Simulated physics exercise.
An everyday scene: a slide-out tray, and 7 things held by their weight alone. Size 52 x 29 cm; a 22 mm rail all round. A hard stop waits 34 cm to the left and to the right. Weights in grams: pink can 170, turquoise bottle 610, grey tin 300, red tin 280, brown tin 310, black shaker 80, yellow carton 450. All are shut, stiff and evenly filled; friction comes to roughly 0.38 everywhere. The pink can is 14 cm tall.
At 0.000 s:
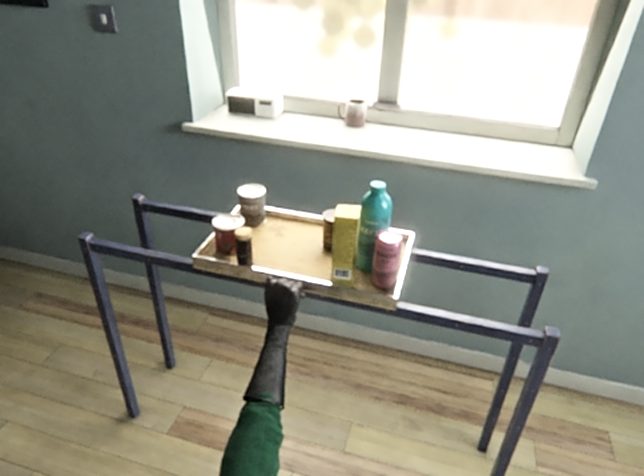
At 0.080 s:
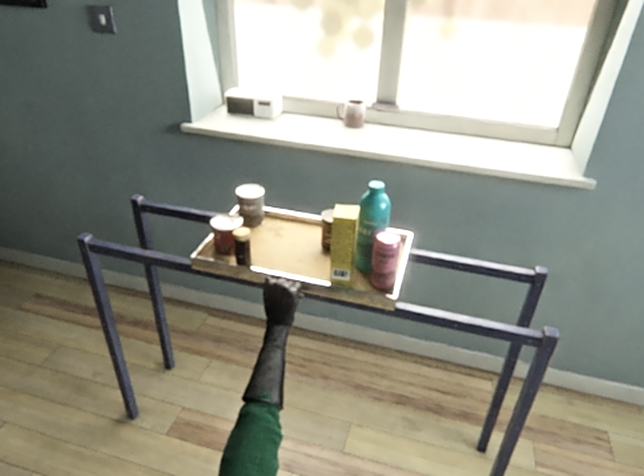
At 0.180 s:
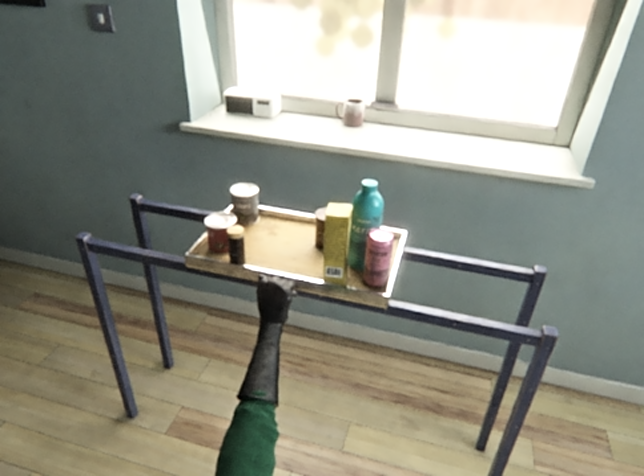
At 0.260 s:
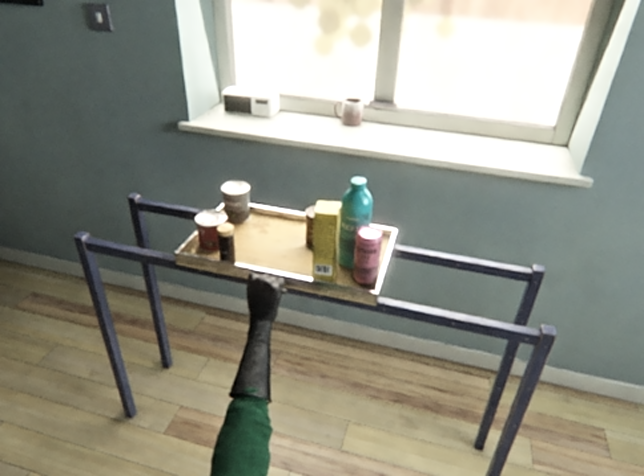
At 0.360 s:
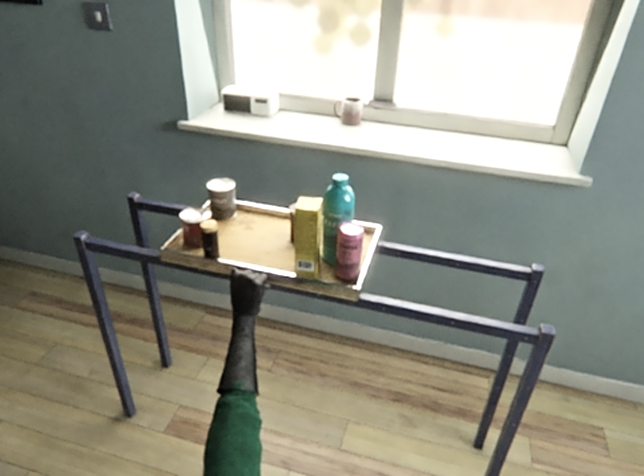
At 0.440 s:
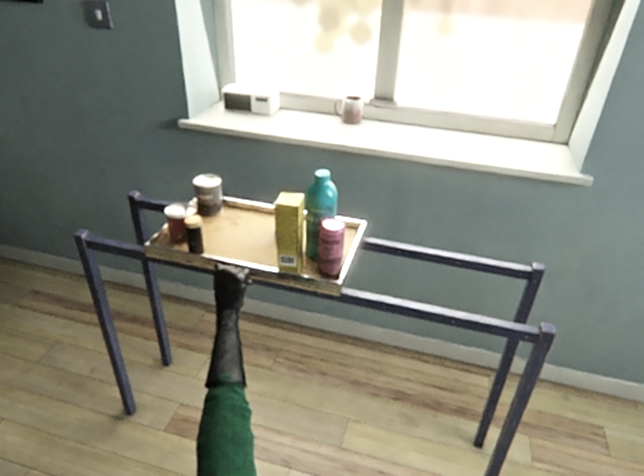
In a bare room with blue-grey walls and a plank floor, a fixed view looks slightly down at a dark metal frame beneath a bright window. A rimmed tray across its rails holds grey, red and dark containers at left, and a yellow carton, turquoise bottle and pink can at right. A green-sleeved, dark-gloved arm slides the tray left, slowly, then faster, its items staying upright.
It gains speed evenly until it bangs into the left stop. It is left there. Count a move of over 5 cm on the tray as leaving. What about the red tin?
The red tin holds its spot.
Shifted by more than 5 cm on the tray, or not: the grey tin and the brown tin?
The grey tin keeps its place; the brown tin ends elsewhere.
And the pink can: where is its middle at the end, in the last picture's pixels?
Near (189, 230).
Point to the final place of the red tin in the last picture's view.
At about (112, 210).
By 0.74 s, tray 34 cm left; red tin tilted 9° near (110, 208); grey tin tilted 12°; yellow carton tilted 4°.
By 0.84 s, tray 34 cm left; yellow carton tilted 29°; pink can tilted 10°; black shaker tilted 4°.
By 0.94 s, tray 34 cm left; yellow carton tilted 71°; pink can tilted 33°; turquoise bottle tilted 13°.
By 1.34 s, tray 34 cm left; yellow carton on its side; pink can tilted 53°; turquoise bottle tilted 43°.
When it is over (2.7 s), lying over on the tray, pink can, turquoise bottle and yellow carton; not toppled but over 5 cm from the start, brown tin and black shaker; the other 2 within 5 cm of the start. In the last view, red tin near (112, 210).
